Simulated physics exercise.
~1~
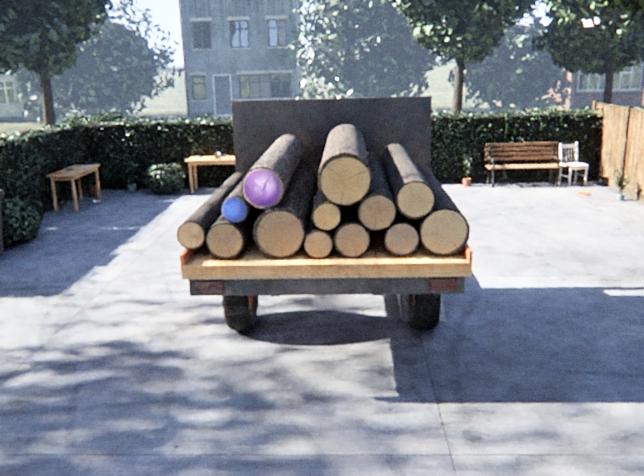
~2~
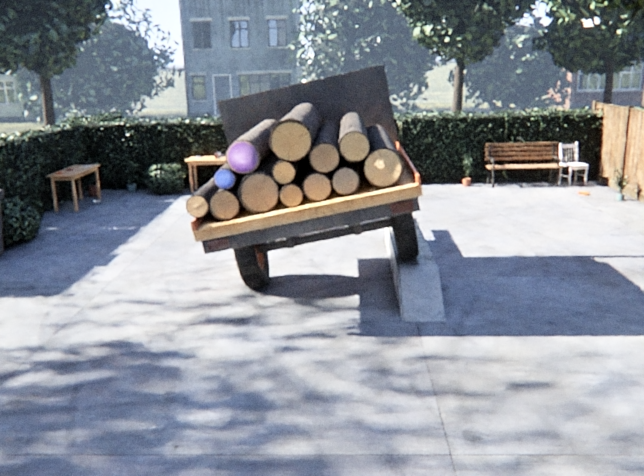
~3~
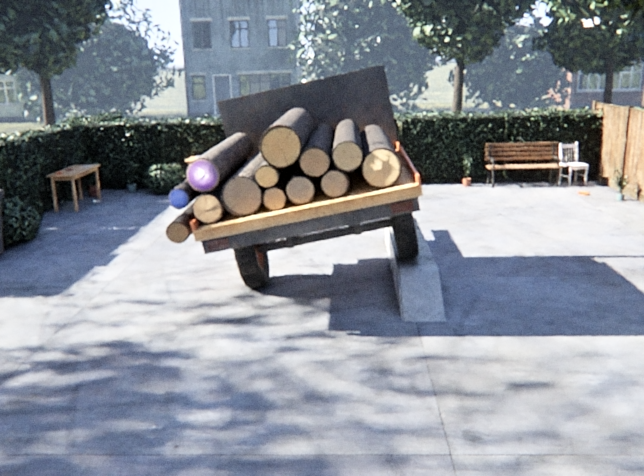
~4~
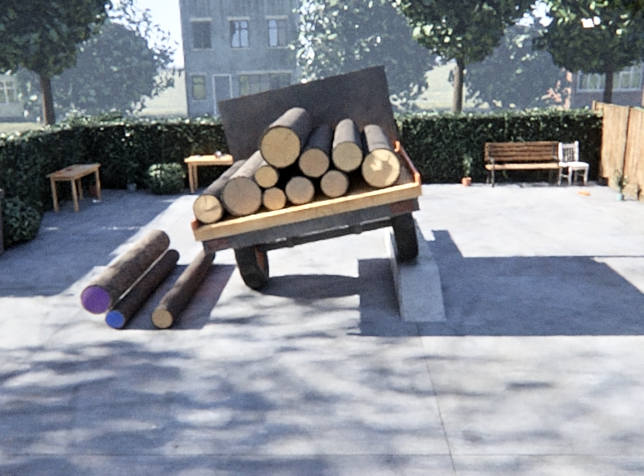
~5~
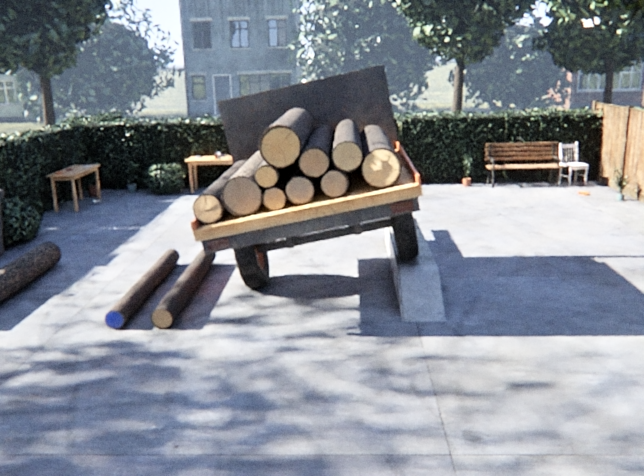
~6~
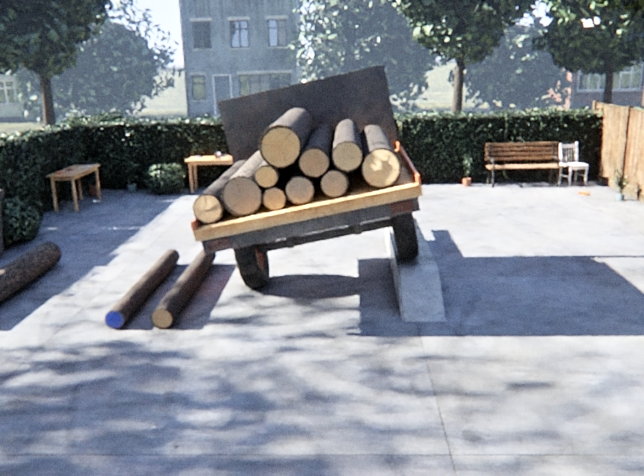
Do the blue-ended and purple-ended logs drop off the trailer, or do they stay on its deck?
Both drop off the left side of the leaning trailer. The blue one comes to lie on the ground beside a plain log, and the purple one rolls farther off to the left along the ground.
